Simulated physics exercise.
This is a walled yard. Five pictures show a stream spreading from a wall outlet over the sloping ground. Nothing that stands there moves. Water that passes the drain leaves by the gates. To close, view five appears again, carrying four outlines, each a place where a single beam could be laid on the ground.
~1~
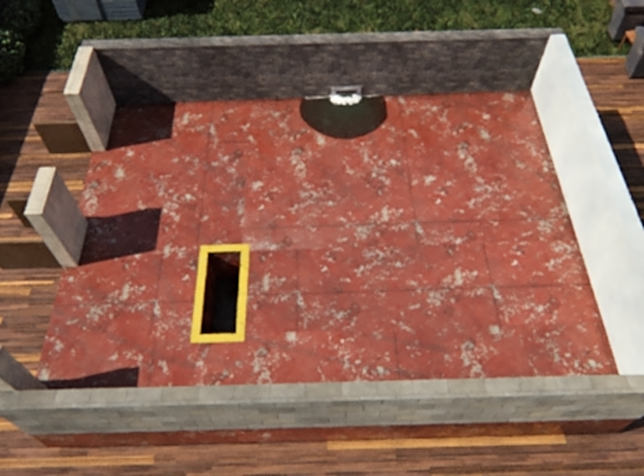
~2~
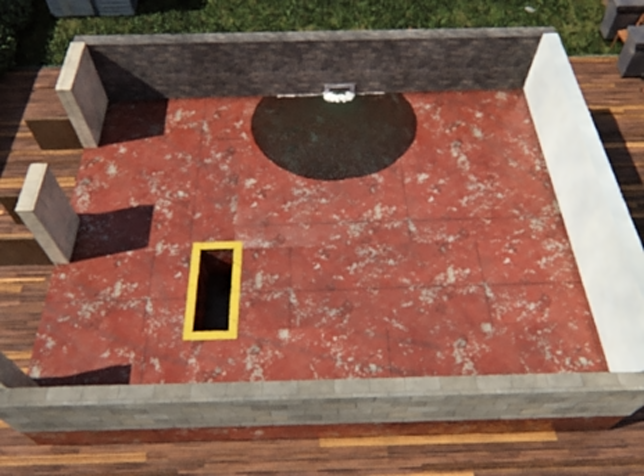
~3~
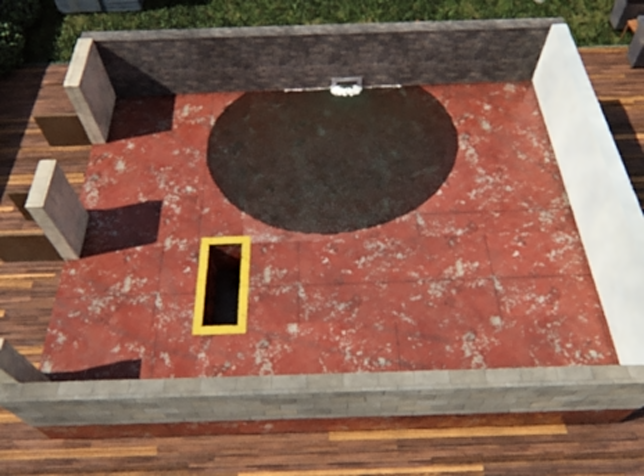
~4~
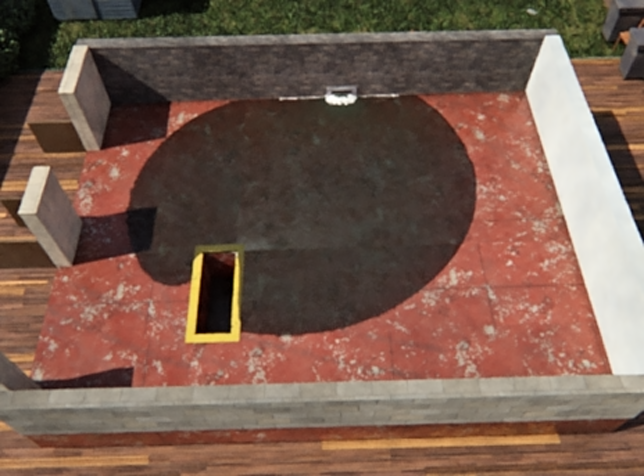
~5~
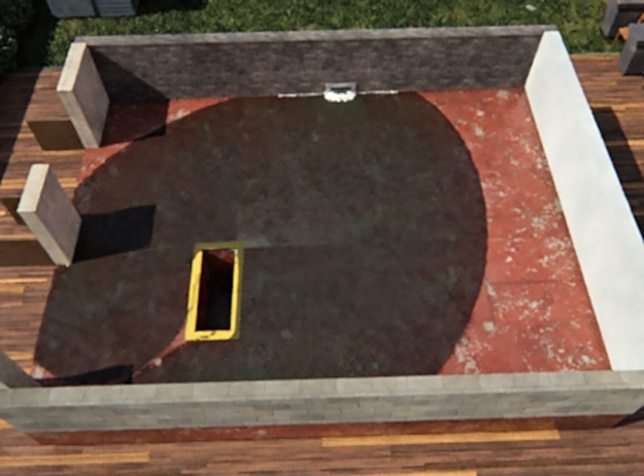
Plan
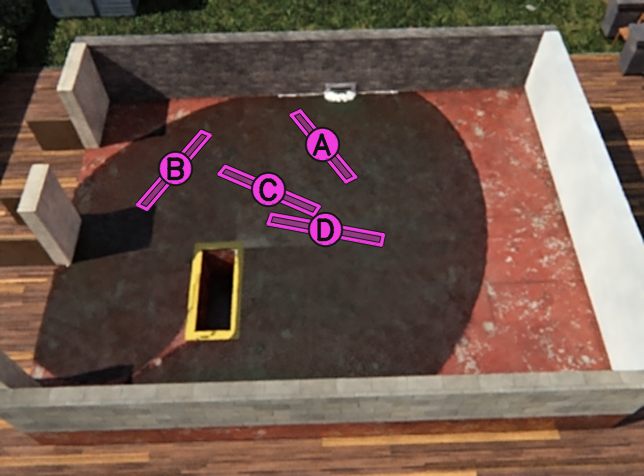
Dark water spreading from an outlet in the back wall across a red walled yard, reaching around a yellow-rimmed drain.
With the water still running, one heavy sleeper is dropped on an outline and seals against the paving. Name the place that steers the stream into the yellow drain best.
Go for B.
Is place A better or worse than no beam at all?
Worse.
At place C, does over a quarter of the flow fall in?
No.
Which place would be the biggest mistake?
The answer is C.
On the marked copy, A from (295, 113) to (350, 179); B from (142, 207) to (205, 133); C from (222, 170) to (316, 210); D from (269, 219) to (382, 239).
With A, about 16 % of the stream runs into the yellow drain, about 84 % out by the gates.
With B, about 30 % of the stream runs into the yellow drain, about 70 % out by the gates.
With C, about 11 % of the stream runs into the yellow drain, about 89 % out by the gates.
With D, about 18 % of the stream runs into the yellow drain, about 82 % out by the gates.
